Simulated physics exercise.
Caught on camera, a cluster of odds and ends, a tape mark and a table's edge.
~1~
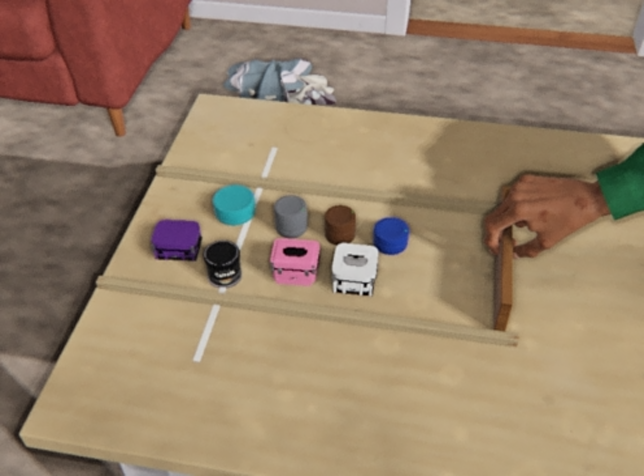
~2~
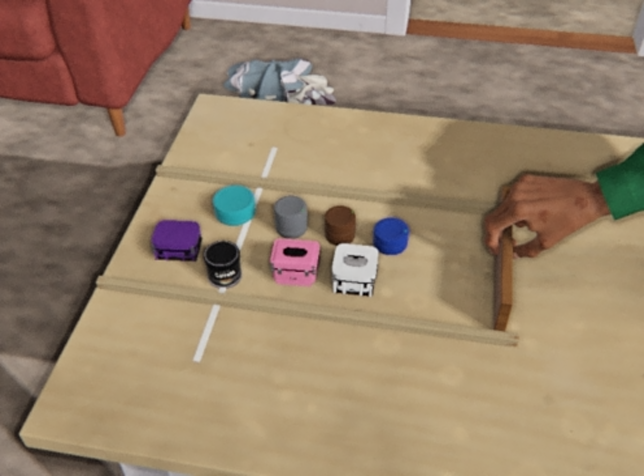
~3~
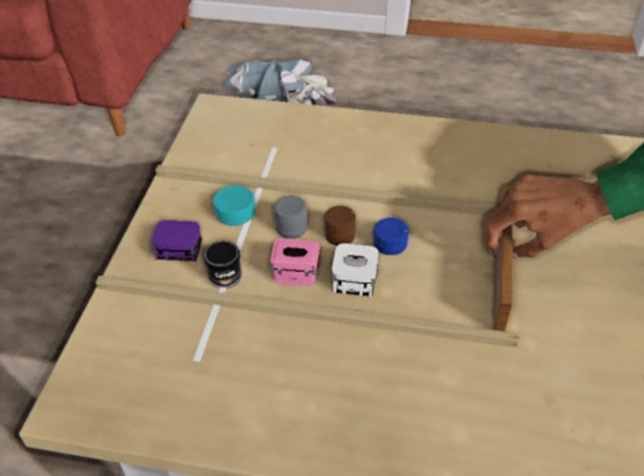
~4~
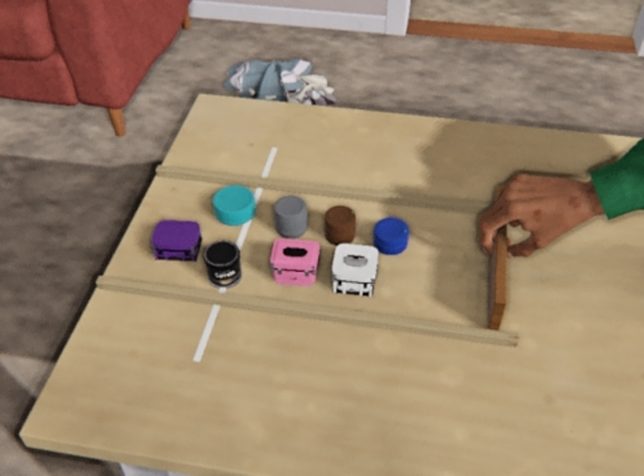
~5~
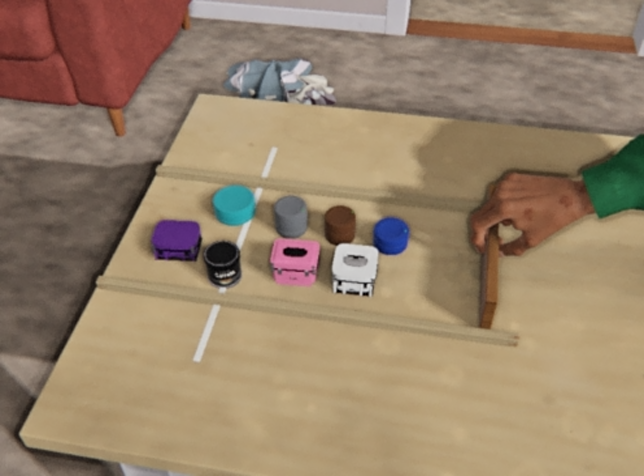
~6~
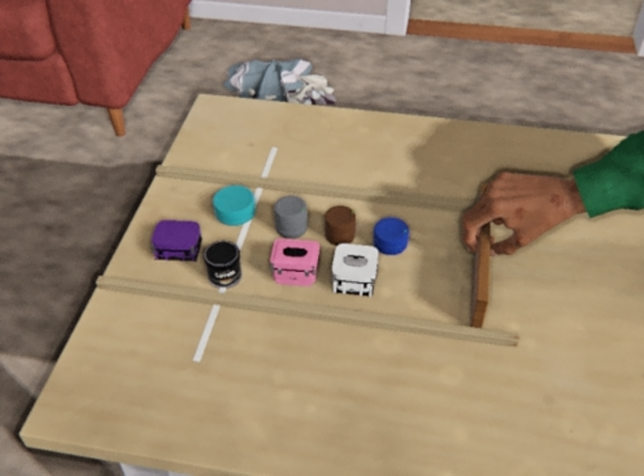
On a light wooden tabletop with two raised strips and a white tape mark, a hand in a green sleeve holds an upright brown board, then slides it slightly left toward small colourful cases and round items, which stay still.
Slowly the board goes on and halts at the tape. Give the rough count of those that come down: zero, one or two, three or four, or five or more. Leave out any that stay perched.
The number that fall off is zero.
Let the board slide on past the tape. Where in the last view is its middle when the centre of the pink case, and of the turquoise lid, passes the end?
For the pink case at (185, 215), for the turquoise lid at (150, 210).
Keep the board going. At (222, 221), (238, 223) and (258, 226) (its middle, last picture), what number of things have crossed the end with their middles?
Past the end: 1, 0 and 0.
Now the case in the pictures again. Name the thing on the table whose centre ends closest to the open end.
The purple case.
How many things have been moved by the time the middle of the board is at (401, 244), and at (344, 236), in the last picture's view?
By then 1, and 5.
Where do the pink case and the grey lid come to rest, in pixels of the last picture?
The pink case stops around (174, 243); the grey lid around (171, 209).
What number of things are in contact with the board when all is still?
In contact: 2.
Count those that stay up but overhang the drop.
That would be 1.
Soon after, none off yet; purple case at rest near (178, 241); turquoise lid at rest near (234, 205); black pot at rest near (223, 265).
In the end, the number that fall off is zero.
